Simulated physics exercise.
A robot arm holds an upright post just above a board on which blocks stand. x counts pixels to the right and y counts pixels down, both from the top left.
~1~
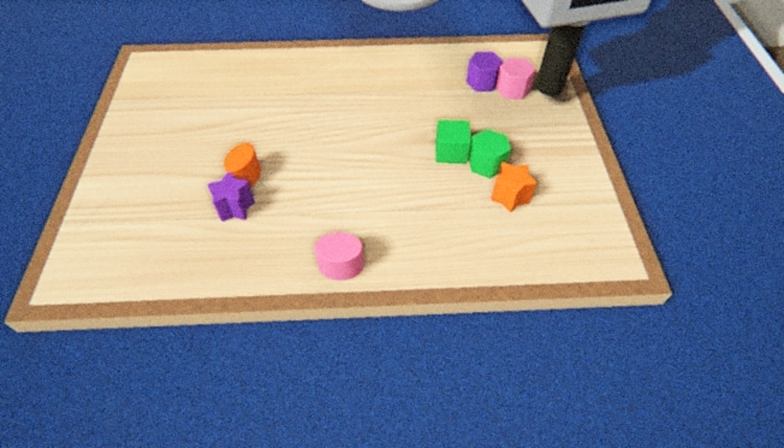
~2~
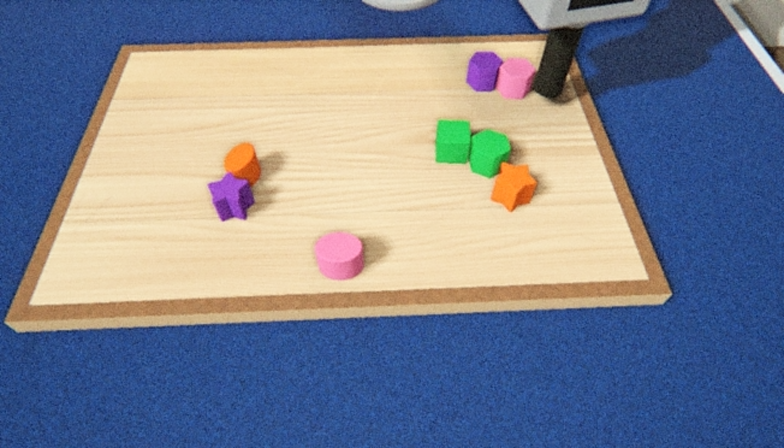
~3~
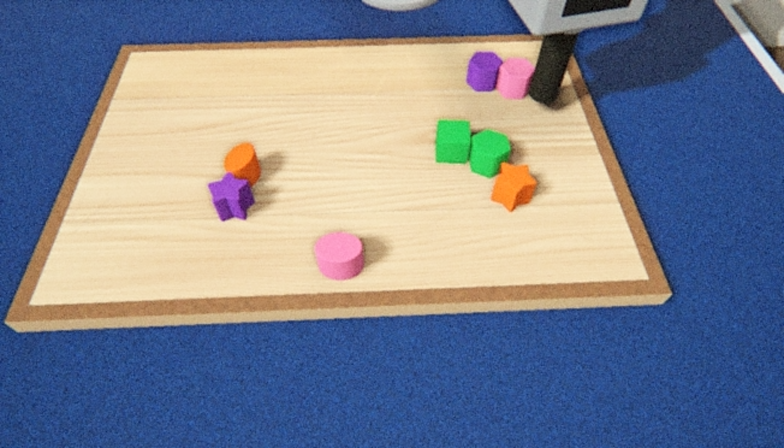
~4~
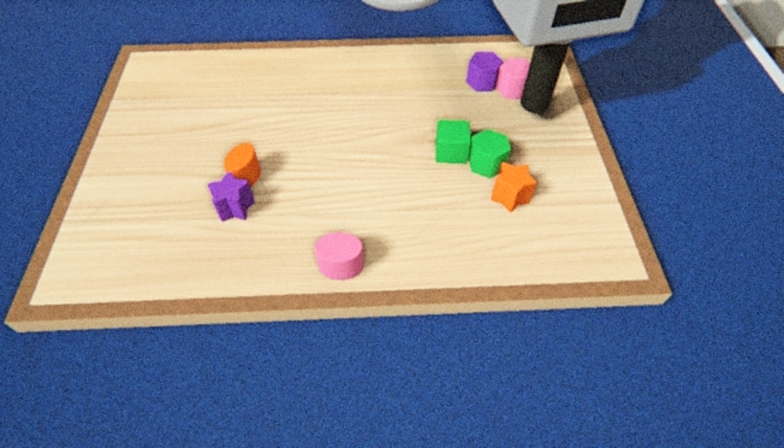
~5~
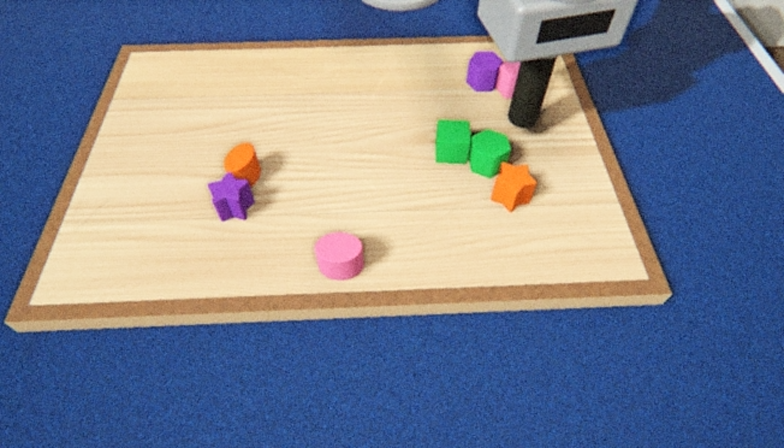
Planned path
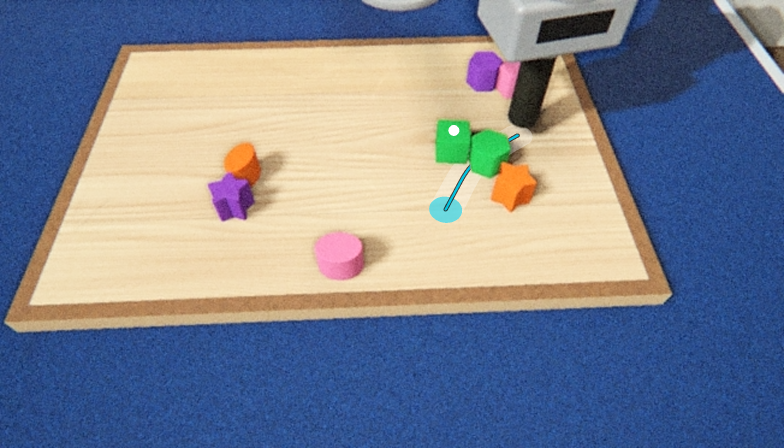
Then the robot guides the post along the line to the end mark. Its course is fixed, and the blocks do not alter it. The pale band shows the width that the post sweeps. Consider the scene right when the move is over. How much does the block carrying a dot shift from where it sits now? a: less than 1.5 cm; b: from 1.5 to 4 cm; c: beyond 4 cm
I'll go with a - less than 1.5 cm.
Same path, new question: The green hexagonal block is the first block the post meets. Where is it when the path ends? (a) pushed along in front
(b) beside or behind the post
Option a.
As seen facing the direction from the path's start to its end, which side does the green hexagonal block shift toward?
Sideways, to the left.
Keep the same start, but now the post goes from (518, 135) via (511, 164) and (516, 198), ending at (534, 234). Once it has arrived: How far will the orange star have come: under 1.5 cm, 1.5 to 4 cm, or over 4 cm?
Once the path ends, it will sit over 4 cm from where it is now.
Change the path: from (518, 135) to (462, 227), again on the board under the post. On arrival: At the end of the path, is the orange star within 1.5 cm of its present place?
No - that is not the case.
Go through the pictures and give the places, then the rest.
The first frame shows post's lower end at (549, 88); green square block at (454, 130); green hexagonal block at (491, 142); orange star at (516, 176).
The second frame shows post at (547, 90); blocks still.
The third frame shows post at (543, 95); blocks still.
The fourth frame shows post at (534, 105); blocks still.
The fifth frame shows post at (522, 119); green square block at (454, 130); green hexagonal block at (491, 142); orange star at (516, 176).
Drawn move, from (518, 135) through (487, 153) and (463, 178) to (446, 210); the dot is on the green square block.
On the path given first. One third of the way, post at (490, 137); green square block at (451, 132), turned 15° clockwise; green hexagonal block at (481, 154).
Two thirds of the way, post at (465, 162); green square block at (445, 133), turned 30° clockwise; green hexagonal block at (461, 183), turned 25° anticlockwise.
At the end, post at (448, 194); green square block at (445, 133), turned 30° clockwise; green hexagonal block at (445, 219), turned 30° anticlockwise; orange star still.
